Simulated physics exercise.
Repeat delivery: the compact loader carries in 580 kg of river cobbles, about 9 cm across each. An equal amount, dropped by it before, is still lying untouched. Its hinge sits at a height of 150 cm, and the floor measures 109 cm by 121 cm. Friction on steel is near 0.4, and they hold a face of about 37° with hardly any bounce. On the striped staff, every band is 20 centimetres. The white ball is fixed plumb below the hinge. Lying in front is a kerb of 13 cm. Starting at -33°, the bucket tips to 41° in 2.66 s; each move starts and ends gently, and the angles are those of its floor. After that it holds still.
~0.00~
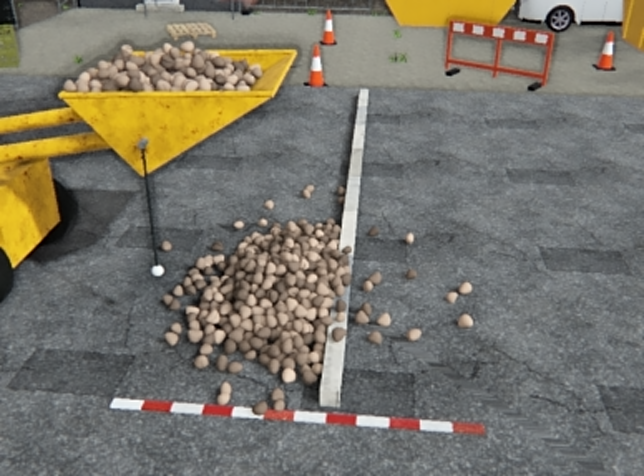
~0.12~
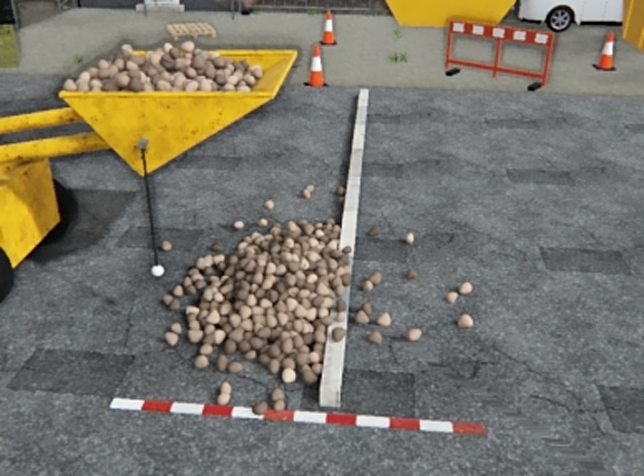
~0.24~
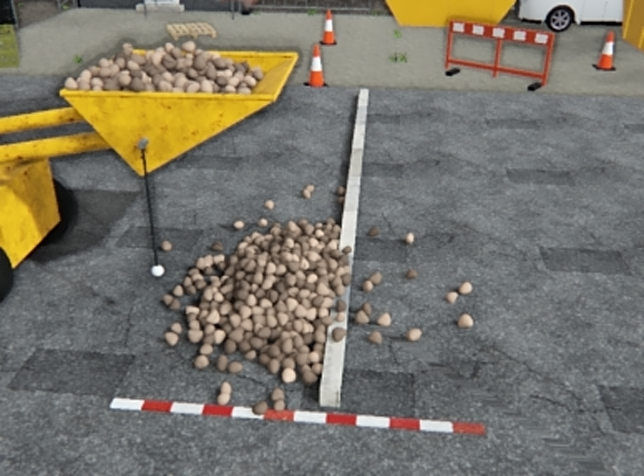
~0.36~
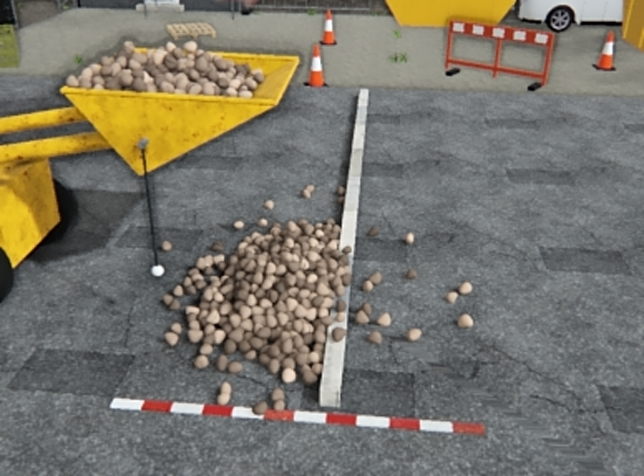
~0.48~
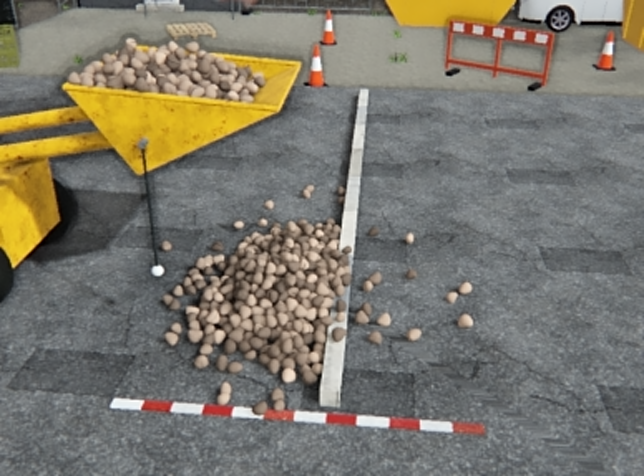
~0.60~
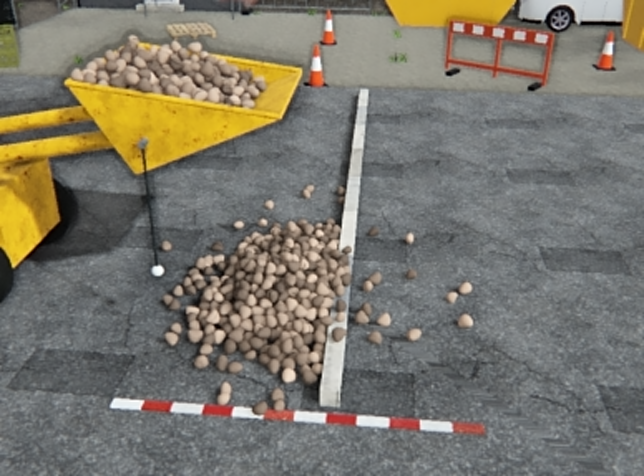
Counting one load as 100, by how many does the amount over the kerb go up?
By about 41 out of 100.
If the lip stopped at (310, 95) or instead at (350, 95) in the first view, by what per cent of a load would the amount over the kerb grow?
Case one about 70 %, case two about 95 %.
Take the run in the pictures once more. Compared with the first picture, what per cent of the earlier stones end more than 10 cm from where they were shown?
Close to 10 per cent.
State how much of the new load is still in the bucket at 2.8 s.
5 %.
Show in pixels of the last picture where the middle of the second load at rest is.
In the last view, somewhere near (329, 273).
After 2.0 s the floor is at 30°; in per cent of one load, 86 in the bucket, 111 on this side of the kerb, 2 over the kerb; the foremost stones are at (423, 299).
After 2.8 s the floor is at 41°; in per cent of one load, 7 in the bucket, 169 on this side of the kerb, 24 over the kerb; the foremost stones are at (446, 297).
After 3.1 s the floor is at 41°; in per cent of one load, 0 in the bucket, 163 on this side of the kerb, 37 over the kerb; the foremost stones are at (470, 289).
After 5.9 s the floor is at 41°; in per cent of one load, 0 in the bucket, 156 on this side of the kerb, 43 over the kerb; the foremost stones are at (485, 271). Net gain over the kerb, 41.
